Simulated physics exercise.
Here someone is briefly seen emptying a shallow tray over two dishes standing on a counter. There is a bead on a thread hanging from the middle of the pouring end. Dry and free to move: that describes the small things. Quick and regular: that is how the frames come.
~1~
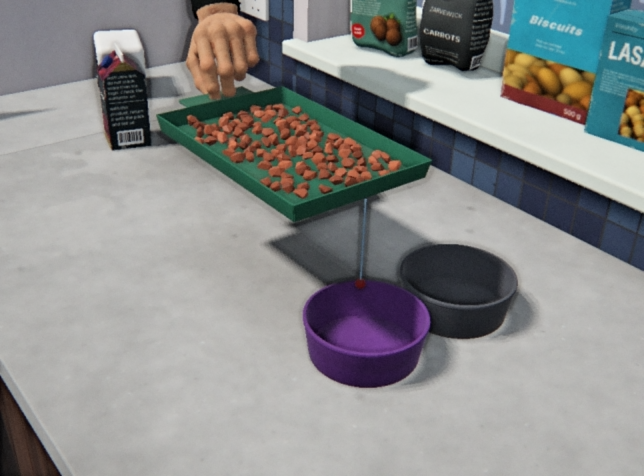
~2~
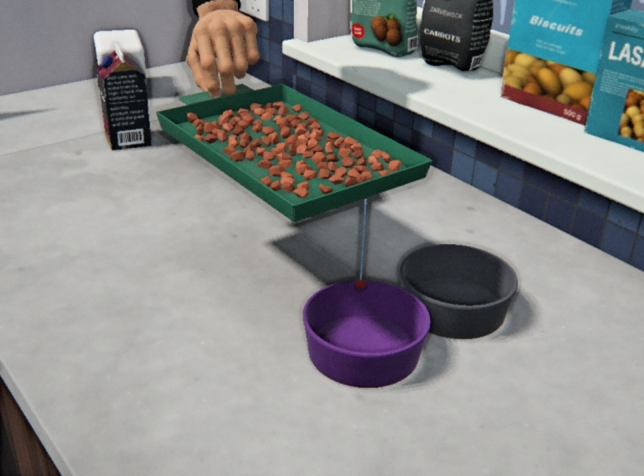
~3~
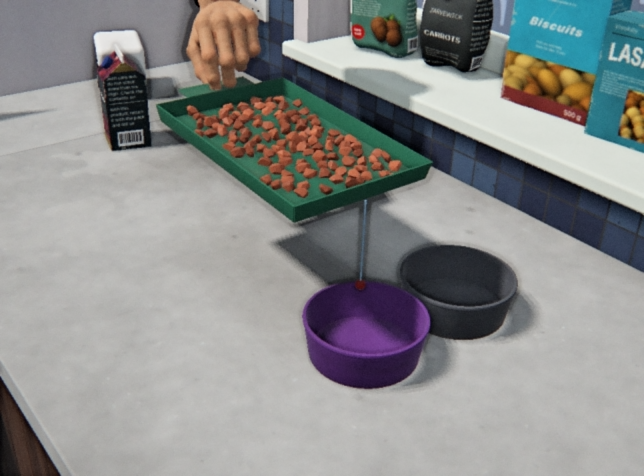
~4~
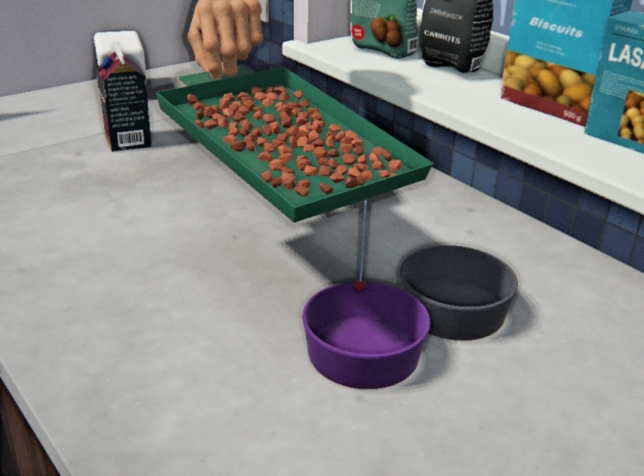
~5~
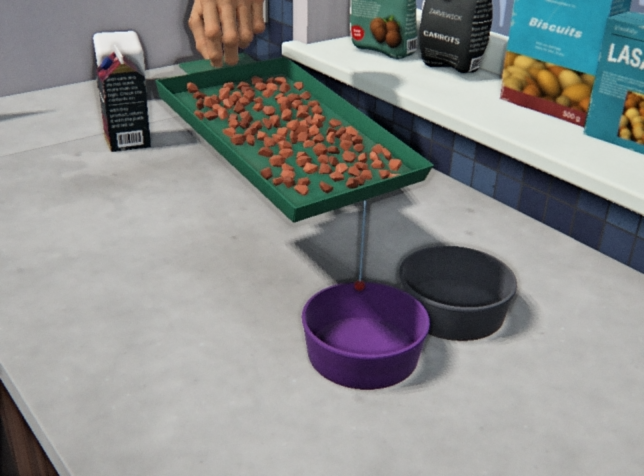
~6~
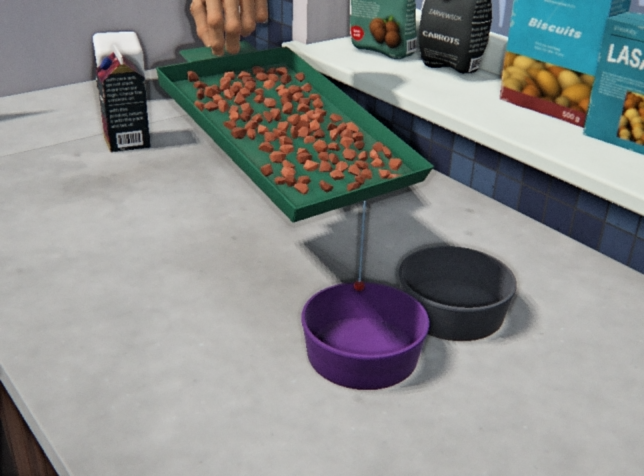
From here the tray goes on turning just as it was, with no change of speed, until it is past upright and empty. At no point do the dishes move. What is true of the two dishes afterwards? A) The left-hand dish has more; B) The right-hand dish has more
A, the left-hand dish has more.
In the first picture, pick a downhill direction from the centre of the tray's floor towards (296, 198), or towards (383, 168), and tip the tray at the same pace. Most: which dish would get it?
Results - the dish on the left side first, the dish on the right side second.
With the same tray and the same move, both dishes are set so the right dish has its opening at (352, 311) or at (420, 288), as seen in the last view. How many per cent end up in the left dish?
First position: Some 0 %; second position: Some 30 %.
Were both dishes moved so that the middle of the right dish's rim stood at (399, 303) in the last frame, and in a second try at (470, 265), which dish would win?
Results - the dish on the right side first, the dish on the left side second.
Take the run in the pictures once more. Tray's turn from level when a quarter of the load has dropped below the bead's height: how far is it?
It has tipped about 85 degrees.
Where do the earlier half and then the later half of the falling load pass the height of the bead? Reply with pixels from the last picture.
The opening half passes (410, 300), the closing half (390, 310).
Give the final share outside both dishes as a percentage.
About 30 per cent.
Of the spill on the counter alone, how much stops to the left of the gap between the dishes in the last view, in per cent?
Roughly 30 in a hundred.
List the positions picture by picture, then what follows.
The first frame shows corners of the pouring end at (294, 203) and (427, 160), level; middle of the load at (292, 143), bits of crushed brick; left dish at (407, 362); right dish at (499, 315); bead on its thread at (360, 284).
The second frame shows corners of the pouring end at (295, 203) and (427, 160), level; middle of the load at (292, 142).
The third frame shows corners of the pouring end at (295, 204) and (427, 161), tipped barely, level across its low end; middle of the load at (292, 138).
The fourth frame shows corners of the pouring end at (296, 204) and (428, 163), tipped a little, level across its low end; middle of the load at (293, 132).
The fifth frame shows corners of the pouring end at (296, 205) and (428, 164), tipped a little, level across its low end; middle of the load at (293, 126).
The sixth frame shows corners of the pouring end at (297, 205) and (429, 165), tipped a little, level across its low end; middle of the load at (294, 120); left dish at (406, 364); right dish at (498, 317).
Soon after the last picture, tray tipped steeply; nearly all on the tray; a small part in the air.
A little later, tray tipped right over; about two thirds on the tray; about a quarter in the left dish; a small part in the right dish; a small part outside both; a small part in the air.
Later still, tray tipped past a quarter turn; about half in the left dish; about a quarter in the right dish; about a quarter outside both; a stray few in the air.
At rest, tray tipped past a quarter turn; about half in the left dish; about a quarter in the right dish; about a quarter outside both; a stray few in the air.
